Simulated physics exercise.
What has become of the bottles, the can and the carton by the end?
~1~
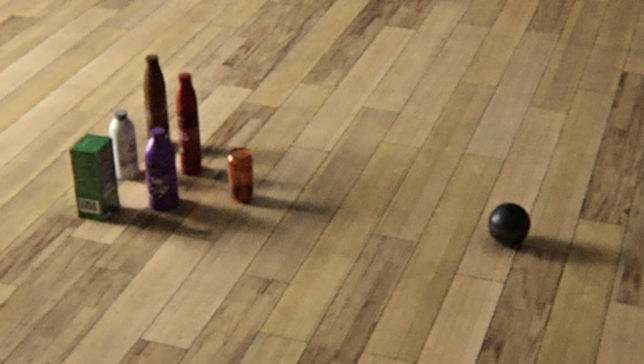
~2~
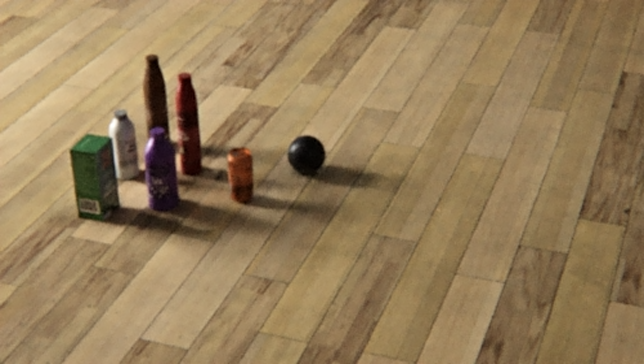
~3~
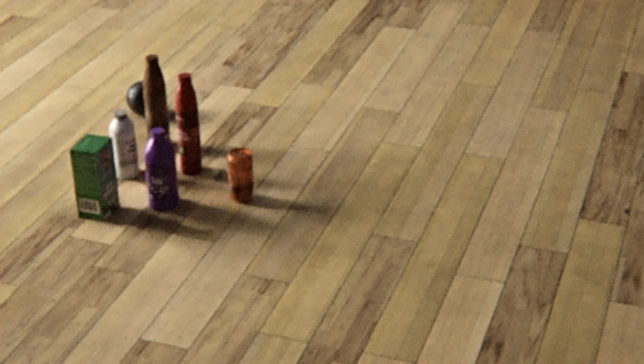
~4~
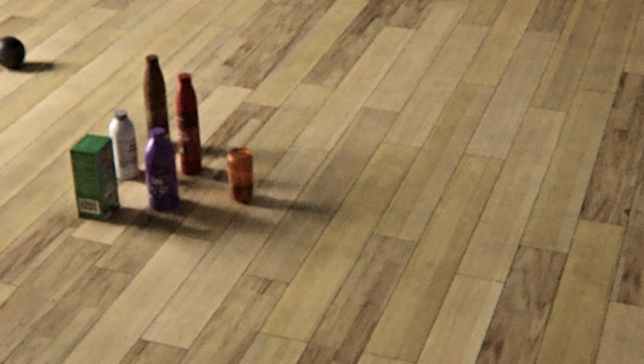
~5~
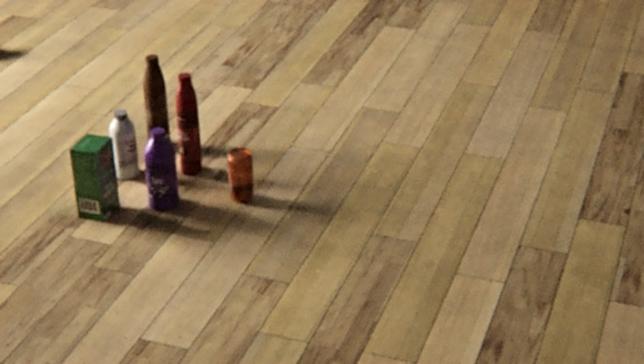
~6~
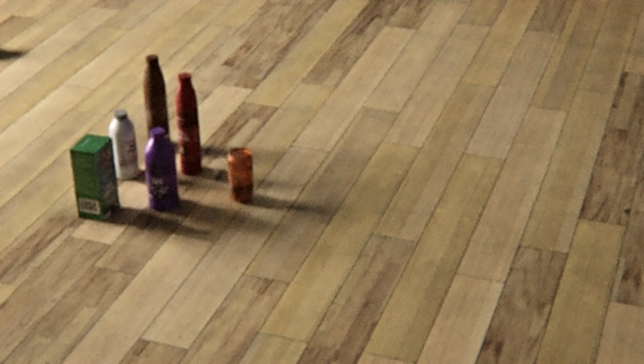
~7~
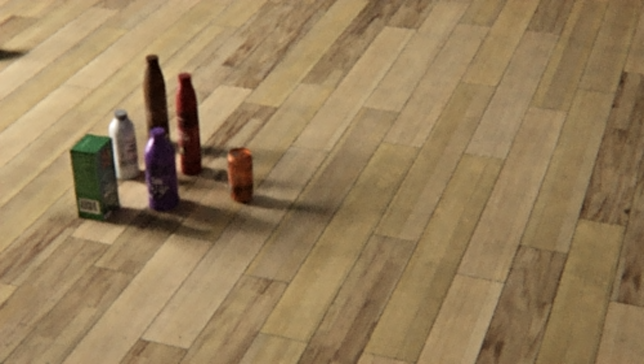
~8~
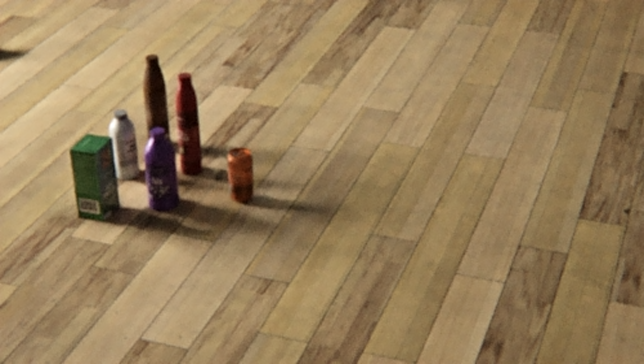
All of them are still standing upright where they were at the start, and none is lying on the floor.
On a wood-plank floor, a black ball rolls from the right toward the upper left, passes behind a group of four bottles, an orange can and a green carton, and leaves view at the left edge, with all six items still upright in their places.
